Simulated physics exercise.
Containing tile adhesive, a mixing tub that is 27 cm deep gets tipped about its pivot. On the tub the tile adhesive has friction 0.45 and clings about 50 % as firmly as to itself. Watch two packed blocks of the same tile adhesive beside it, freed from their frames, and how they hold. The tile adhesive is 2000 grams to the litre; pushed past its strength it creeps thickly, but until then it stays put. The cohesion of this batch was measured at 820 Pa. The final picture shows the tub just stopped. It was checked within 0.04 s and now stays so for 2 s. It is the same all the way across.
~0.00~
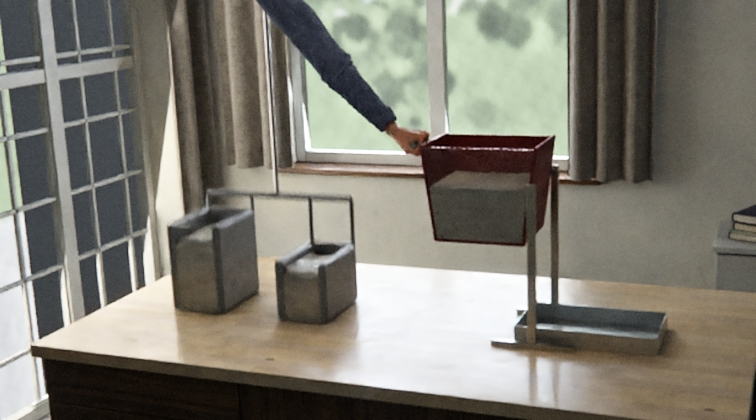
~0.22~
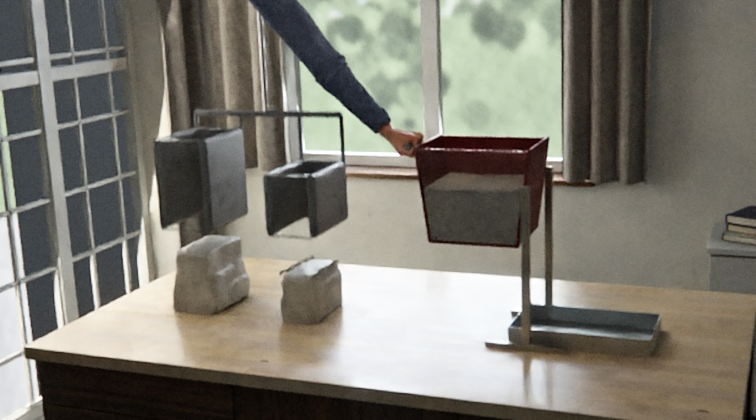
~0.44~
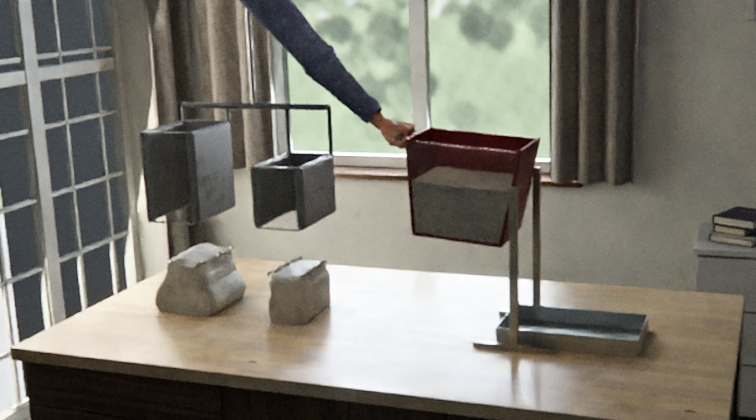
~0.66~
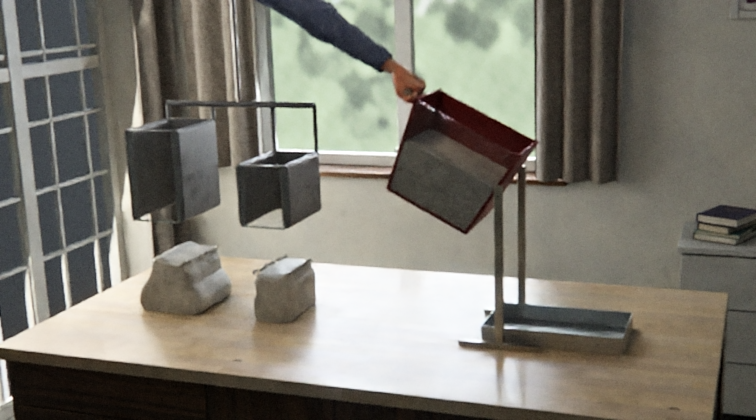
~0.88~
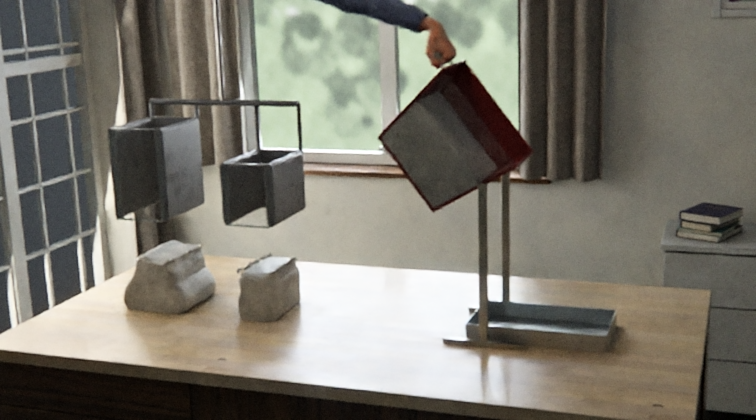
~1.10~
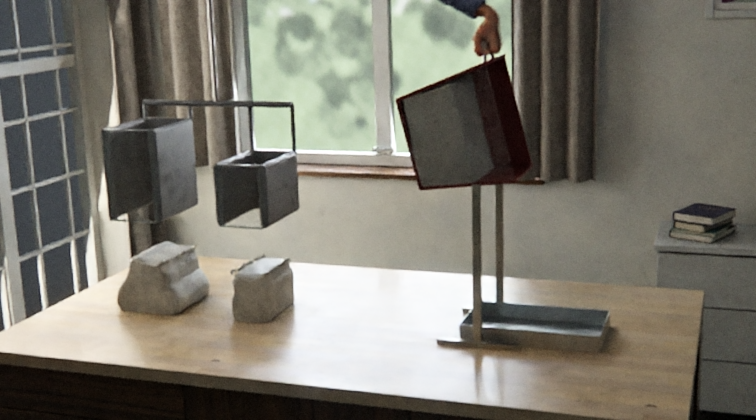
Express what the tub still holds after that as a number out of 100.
Something like 100 per cent.
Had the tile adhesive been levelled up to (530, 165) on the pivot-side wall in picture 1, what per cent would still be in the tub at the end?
About 75 %.
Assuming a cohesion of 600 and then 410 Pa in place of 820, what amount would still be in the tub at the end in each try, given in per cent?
Result: 95 % for the first case, 75 % for the second.
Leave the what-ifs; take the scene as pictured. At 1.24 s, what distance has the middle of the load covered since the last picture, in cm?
3 cm.
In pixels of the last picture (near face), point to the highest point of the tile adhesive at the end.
The highest point sits at around (482, 116).
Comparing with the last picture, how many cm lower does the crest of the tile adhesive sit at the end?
About 9 cm.
After 1.24 s, the tub is at 76 degrees and holds 100 %.
After 1.41 s, the tub is at 76 degrees and holds 100 %.
After 1.58 s, the tub is at 76 degrees and holds 100 %.
After 1.75 s, the tub is at 76 degrees and holds 100 %.
After 3.10 s, at the end, the tub is at 76 degrees and holds 100 %.
